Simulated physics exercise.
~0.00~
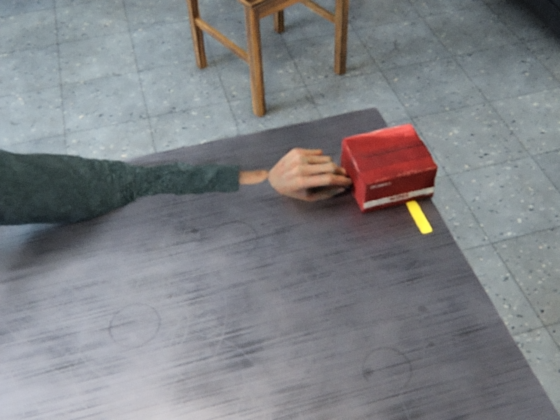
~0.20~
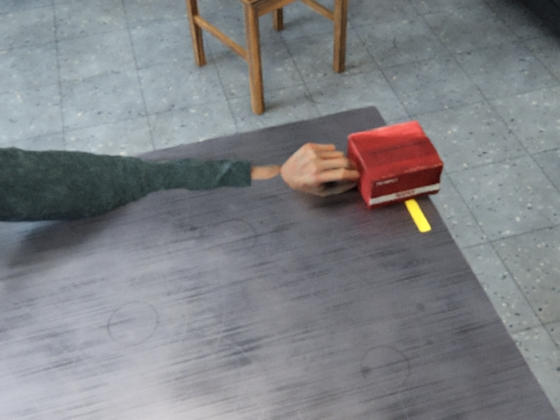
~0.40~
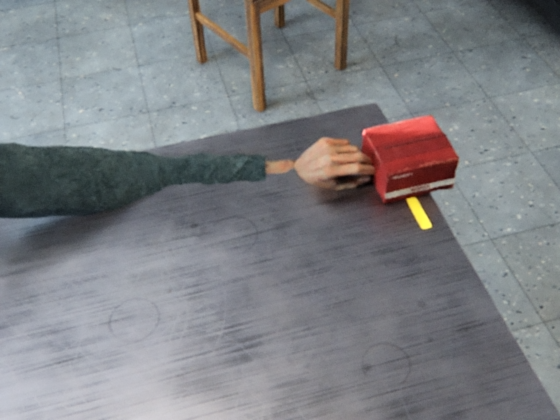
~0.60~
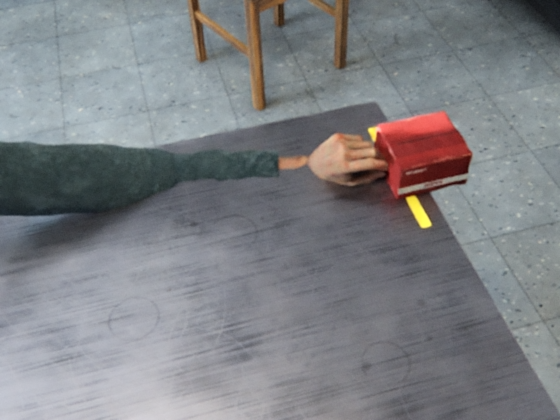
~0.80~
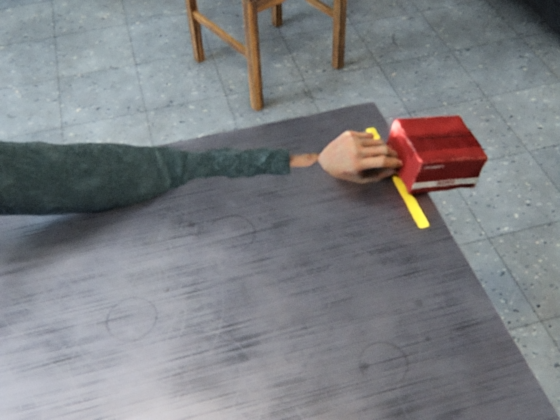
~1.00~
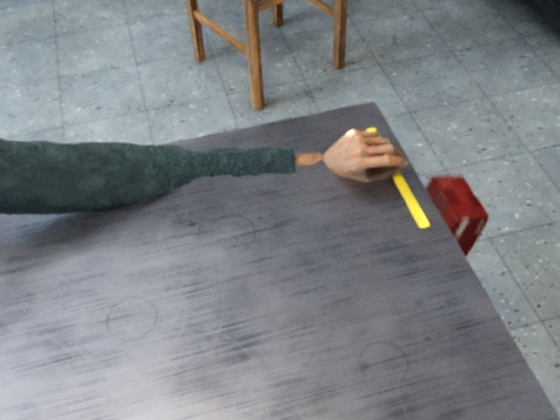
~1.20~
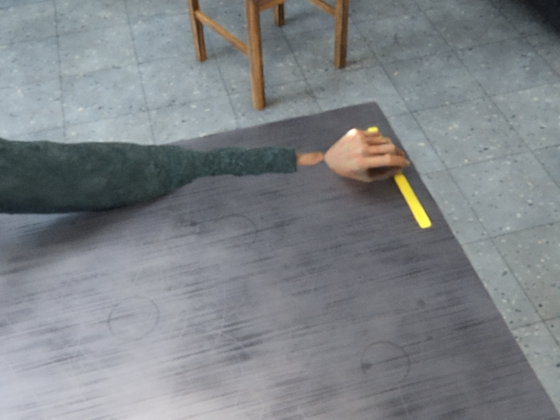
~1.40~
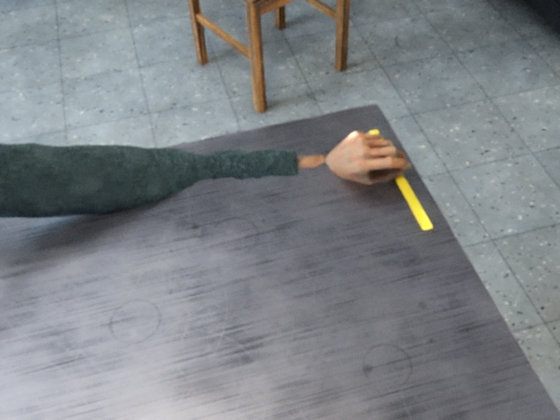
The footage shows a hand in a dark green sleeve slowly pushing a red box rightward across a dark table, over a yellow tape strip near the edge, until the box tips off and drops out of sight, leaving the hand resting at the tape.
